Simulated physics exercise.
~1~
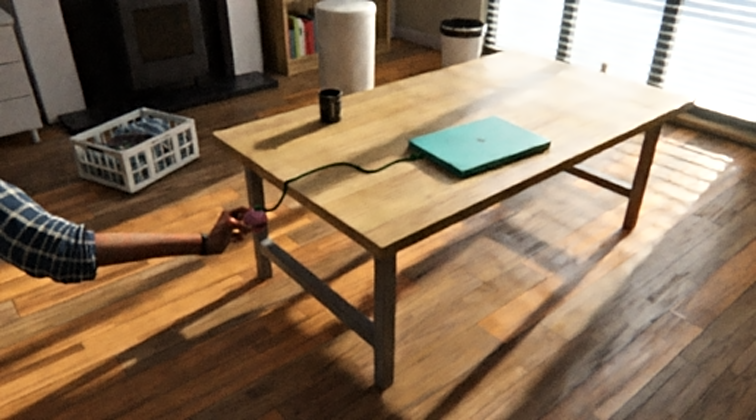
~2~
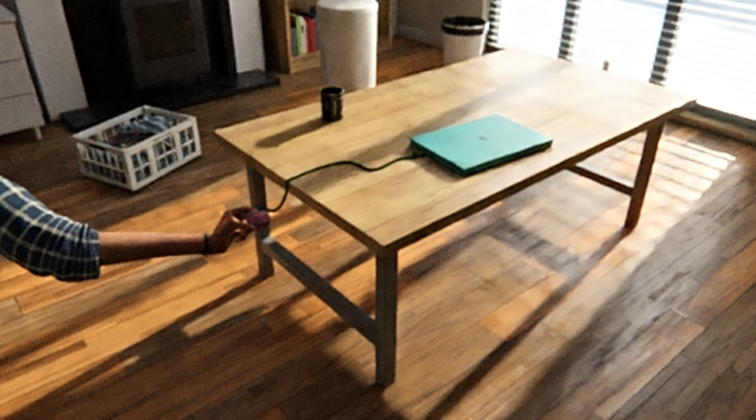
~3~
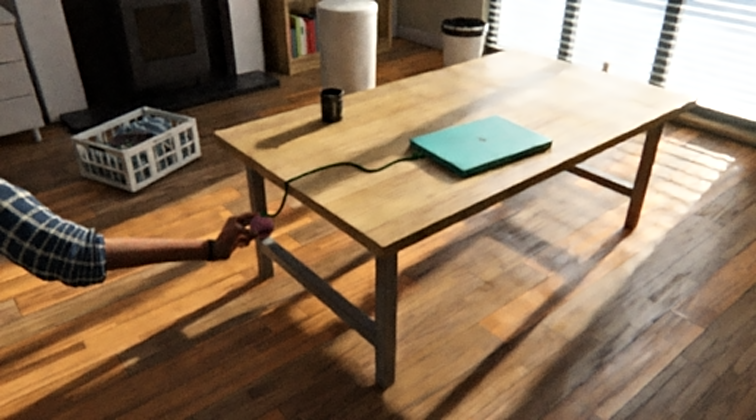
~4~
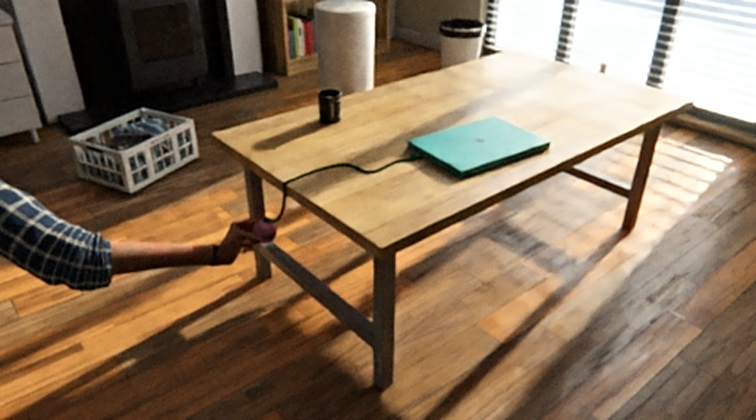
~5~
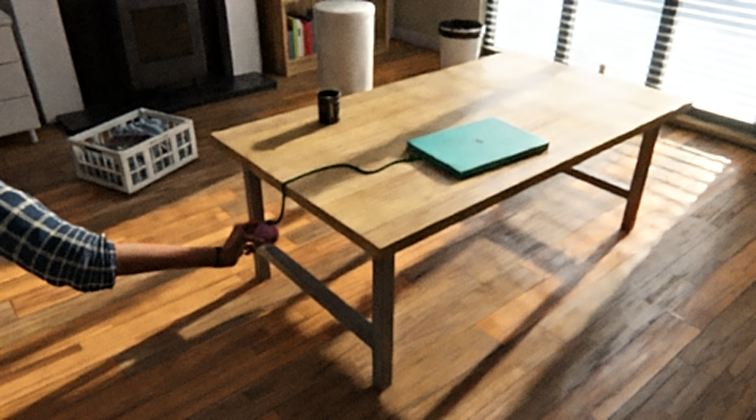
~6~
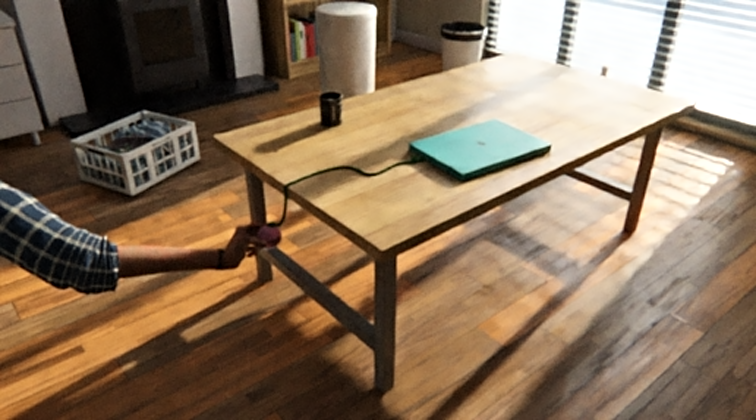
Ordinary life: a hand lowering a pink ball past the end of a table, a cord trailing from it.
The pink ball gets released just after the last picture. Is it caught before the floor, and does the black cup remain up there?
The pink ball stays suspended; the black cup stays put.
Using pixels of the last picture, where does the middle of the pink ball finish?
I'd mark it close to (335, 279).
Then, 0.42 s past the final frame, ball in the air near (314, 274); laptop still; cup still.
Then, 1.16 s past the final frame, ball in the air near (269, 286); laptop still; cup still.
Then, 2.06 s past the final frame, ball in the air near (273, 293); laptop still; cup still.
When it is over, ball in the air near (335, 279); laptop still; cup still. The pink ball swings from the edge and the black cup stays on top.
